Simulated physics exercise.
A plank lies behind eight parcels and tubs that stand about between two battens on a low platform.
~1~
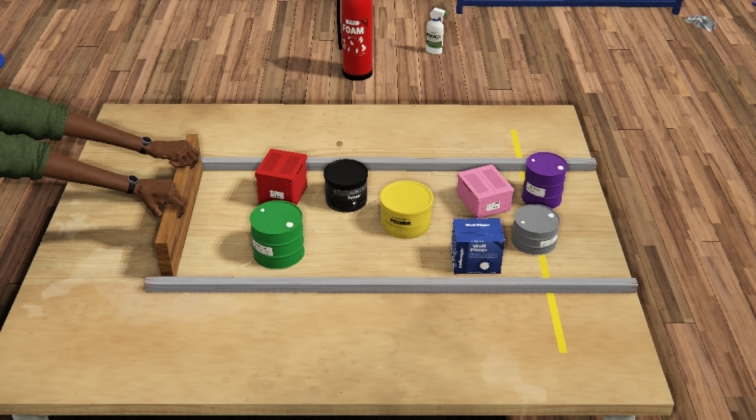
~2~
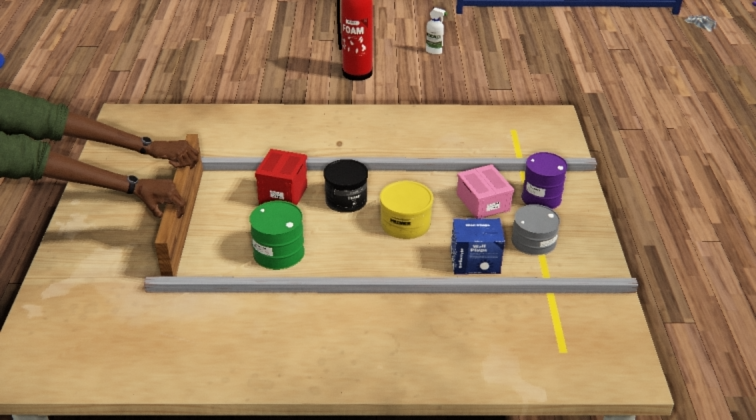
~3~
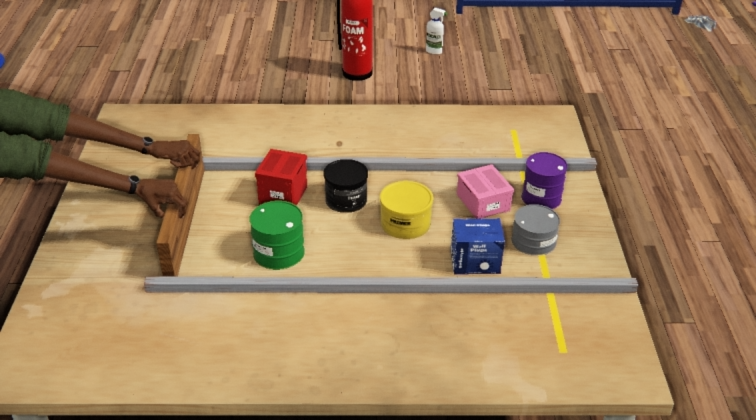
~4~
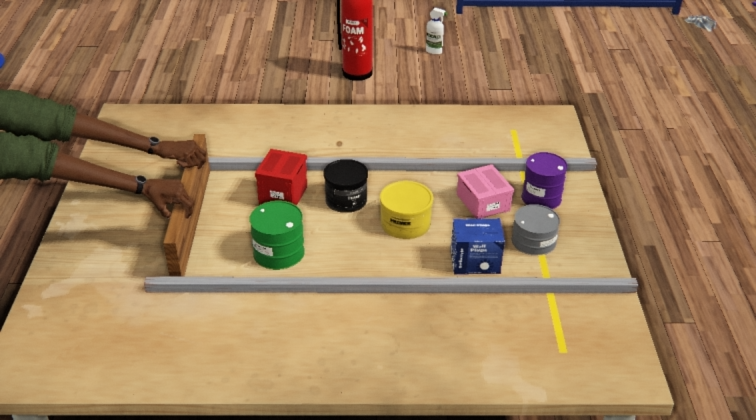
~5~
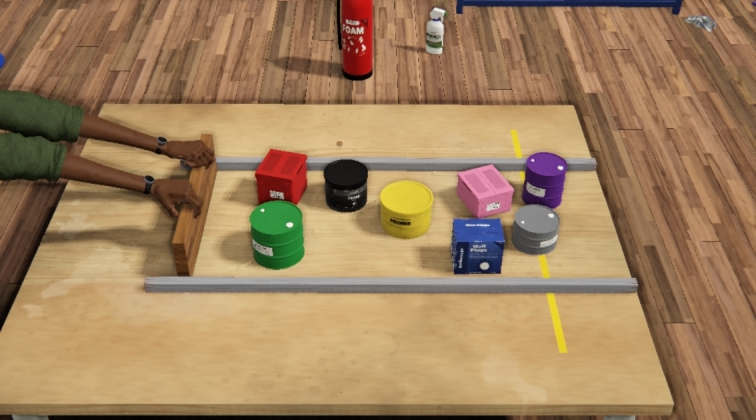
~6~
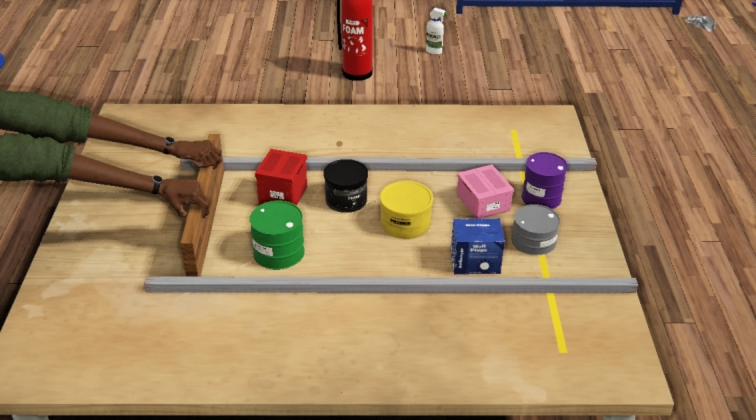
A wooden plank, held by two hands, slid slowly a short way to the right between two grey rails, while the colourful tubs and boxes in front of it stayed still and untouched.
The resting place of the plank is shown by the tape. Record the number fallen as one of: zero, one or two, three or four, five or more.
I expect only one or two to drop off the edge.
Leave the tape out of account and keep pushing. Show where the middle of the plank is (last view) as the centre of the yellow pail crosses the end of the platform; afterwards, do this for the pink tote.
Its middle is about (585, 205) and about (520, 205).
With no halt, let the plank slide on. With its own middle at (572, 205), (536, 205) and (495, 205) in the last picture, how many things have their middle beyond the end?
It would be 5, 2 and 1.
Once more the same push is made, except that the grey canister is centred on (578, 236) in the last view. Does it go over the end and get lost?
The grey canister stays on.
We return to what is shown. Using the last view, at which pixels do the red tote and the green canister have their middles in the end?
The red tote ends up near (548, 177), and the green canister near (570, 239).
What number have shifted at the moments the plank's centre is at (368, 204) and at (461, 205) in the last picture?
Tally at point one: 4; at point two: 7.
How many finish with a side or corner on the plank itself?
That comes to 3.
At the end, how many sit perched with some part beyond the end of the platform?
The number would be 3.
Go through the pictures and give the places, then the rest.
The first frame shows purple canister (544, 181); grey canister (536, 230); pink tote (484, 192); plank (181, 204); tape (535, 224).
The second frame shows grey canister (536, 230); red tote (282, 181).
The third frame shows pink tote (484, 192); black pail (346, 186).
The fourth frame shows purple canister (544, 181); plank (189, 204).
The fifth frame shows grey canister (536, 230); yellow pail (406, 210).
The sixth frame shows purple canister (544, 181); grey canister (536, 230); pink tote (484, 192); plank (205, 204); tape (535, 224).
Soon after, none off yet; purple canister at rest near (544, 181); grey canister at rest near (536, 230); pink tote at rest near (484, 192).
In the end, the number that fall off is one or two; gone, pink tote and purple canister.
